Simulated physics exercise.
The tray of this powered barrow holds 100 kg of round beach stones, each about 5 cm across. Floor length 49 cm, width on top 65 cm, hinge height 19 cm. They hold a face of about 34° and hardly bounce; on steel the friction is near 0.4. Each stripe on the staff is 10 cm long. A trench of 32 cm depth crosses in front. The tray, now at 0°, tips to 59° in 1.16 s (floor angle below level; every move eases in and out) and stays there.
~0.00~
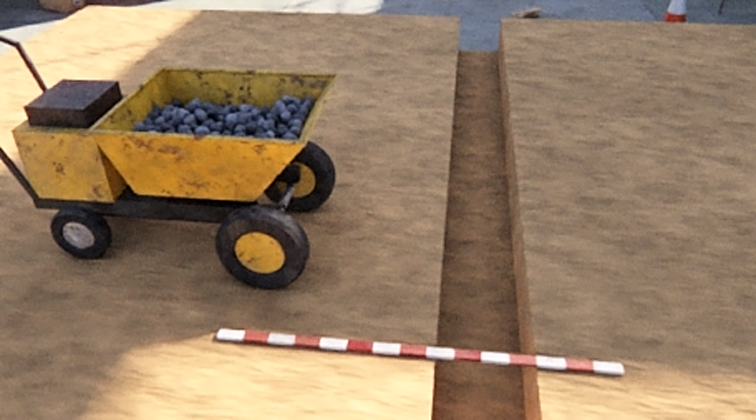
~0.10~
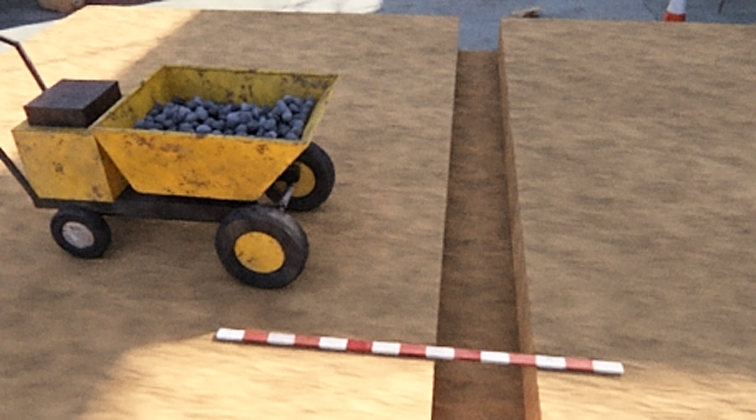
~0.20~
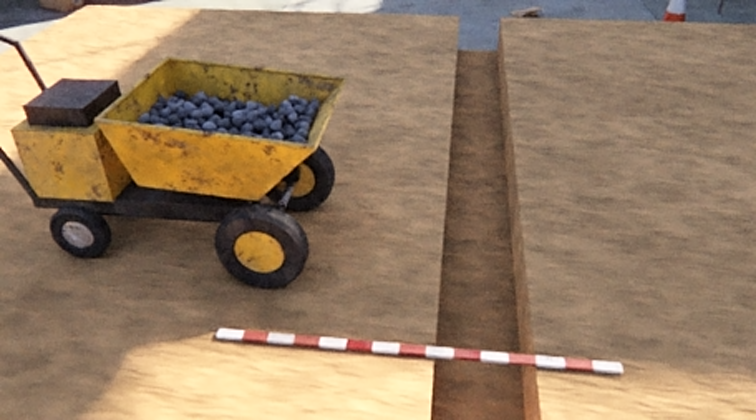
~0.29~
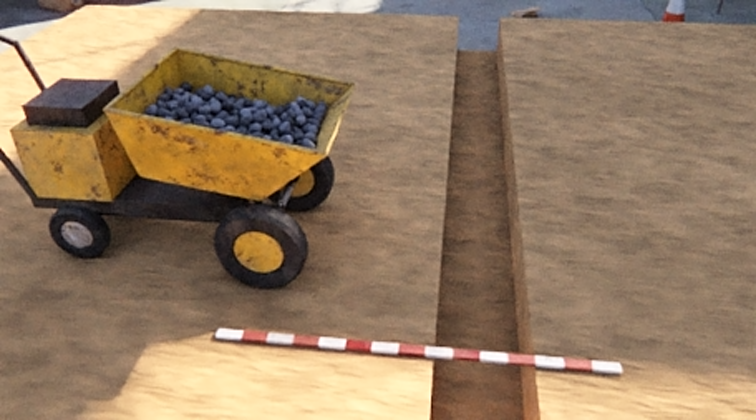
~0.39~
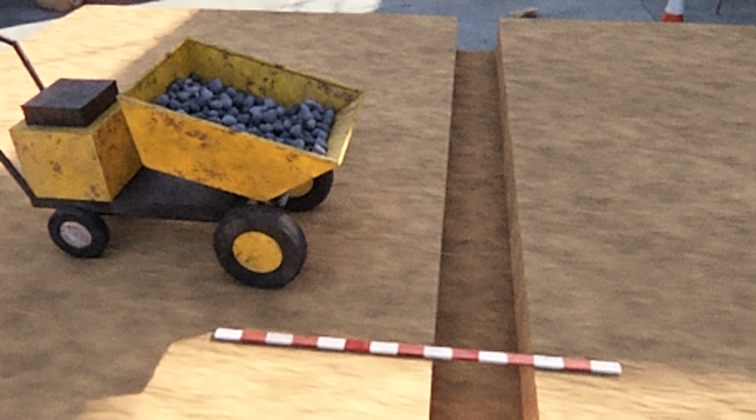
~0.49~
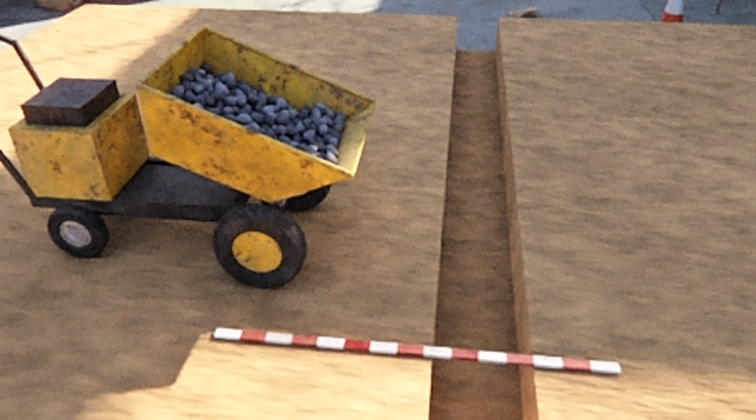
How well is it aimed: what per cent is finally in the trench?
Some 65 per cent of it.
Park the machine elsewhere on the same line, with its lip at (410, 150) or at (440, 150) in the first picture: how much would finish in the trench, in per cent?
About 55 and 35 per cent.
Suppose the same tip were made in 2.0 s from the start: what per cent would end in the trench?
Then about 60 per cent.
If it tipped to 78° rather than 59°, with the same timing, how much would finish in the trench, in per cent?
Then about 65 per cent.
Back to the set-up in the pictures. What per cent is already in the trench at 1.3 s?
Some 5 per cent.
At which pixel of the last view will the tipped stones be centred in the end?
Their middle is at about (465, 296).
After 0.9 s the floor is at 50°; 100 % in the tray; the foremost stones are at (377, 192).
After 1.3 s the floor is at 59°; 83 % in the tray, 10 % short of the trench, 7 % in the trench; the foremost stones are at (463, 277).
After 1.6 s the floor is at 59°; 51 % in the tray, 14 % short of the trench, 36 % in the trench; the foremost stones are at (510, 315).
After 3.6 s the floor is at 59°; 12 % in the tray, 23 % short of the trench, 65 % in the trench; the foremost stones are at (513, 325).
